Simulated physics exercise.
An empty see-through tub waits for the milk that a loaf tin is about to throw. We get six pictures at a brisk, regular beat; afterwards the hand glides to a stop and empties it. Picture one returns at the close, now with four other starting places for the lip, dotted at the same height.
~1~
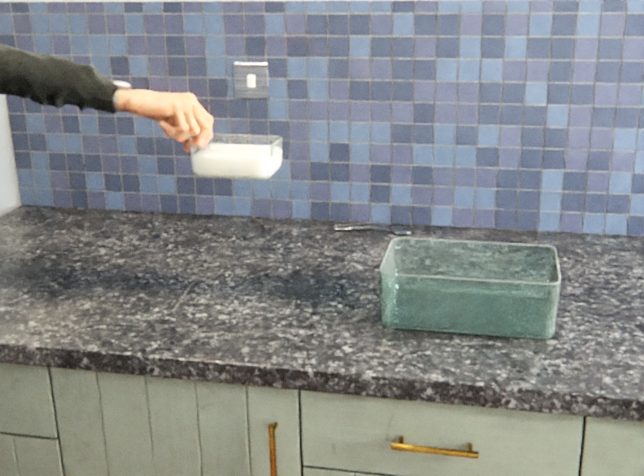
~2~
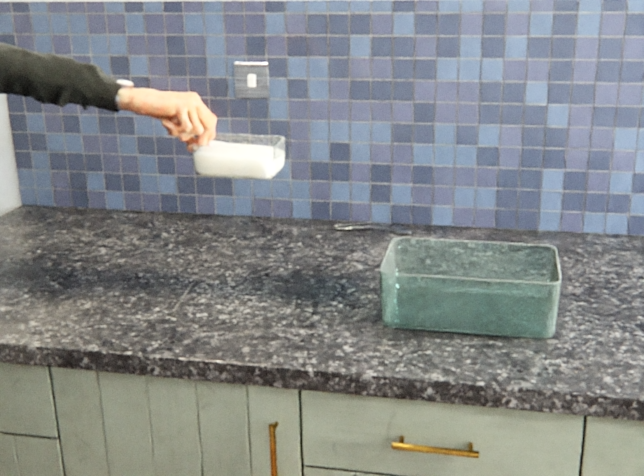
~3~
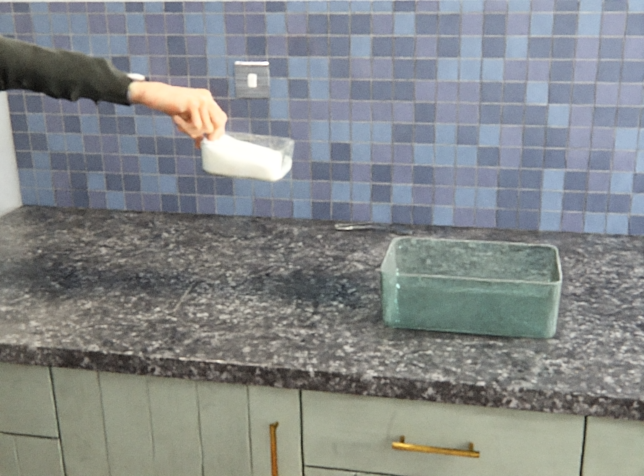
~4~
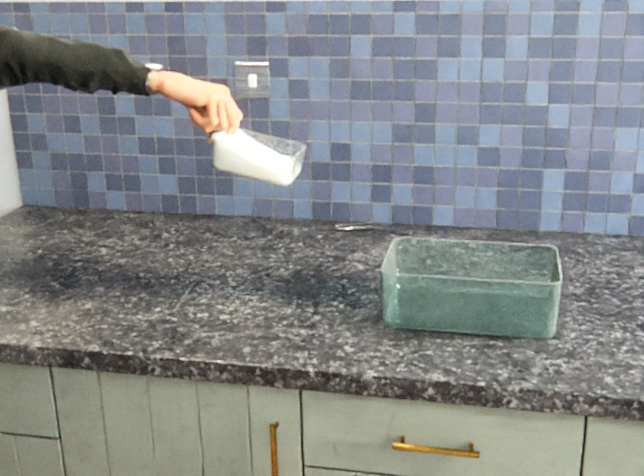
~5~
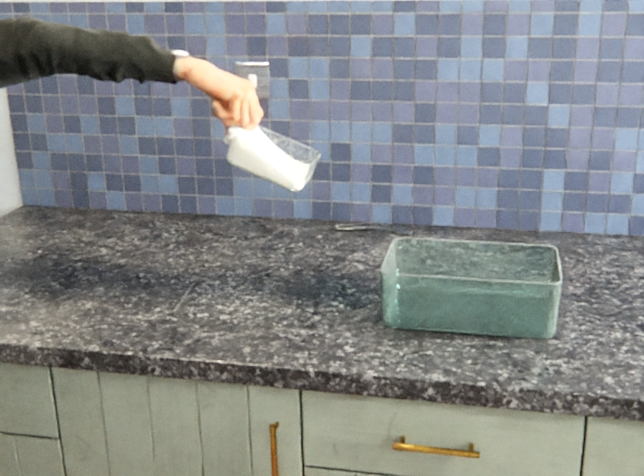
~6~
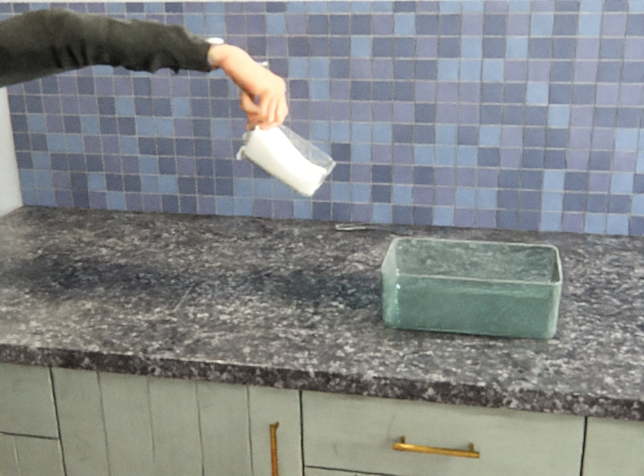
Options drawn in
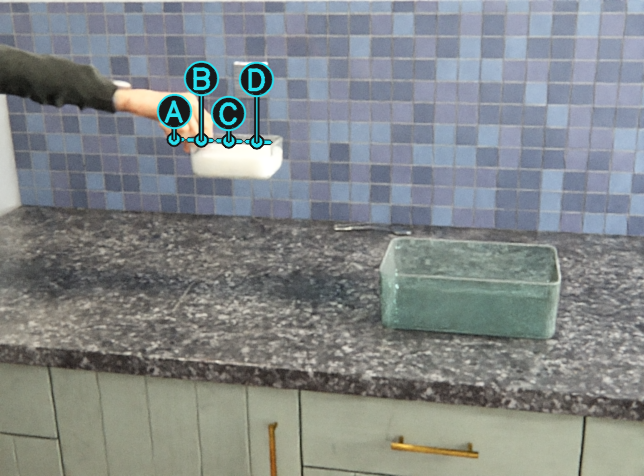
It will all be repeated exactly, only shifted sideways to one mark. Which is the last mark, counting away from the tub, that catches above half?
Use spot C.
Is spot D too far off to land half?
No, that is safe.
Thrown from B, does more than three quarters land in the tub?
No, it does not.
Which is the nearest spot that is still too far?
Spot B.
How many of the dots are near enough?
Two of them.
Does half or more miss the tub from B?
Yes.
On the marked copy, A at (174, 139); B at (201, 140); C at (228, 141); D at (256, 141).
With A, about 0 % lands in the tub, 93 % falls short and 7 % goes beside or beyond.
With B, about 32 % lands in the tub, 60 % falls short and 8 % goes beside or beyond.
With C, about 66 % lands in the tub, 29 % falls short and 6 % goes beside or beyond.
With D, about 74 % lands in the tub, 19 % falls short and 7 % goes beside or beyond.
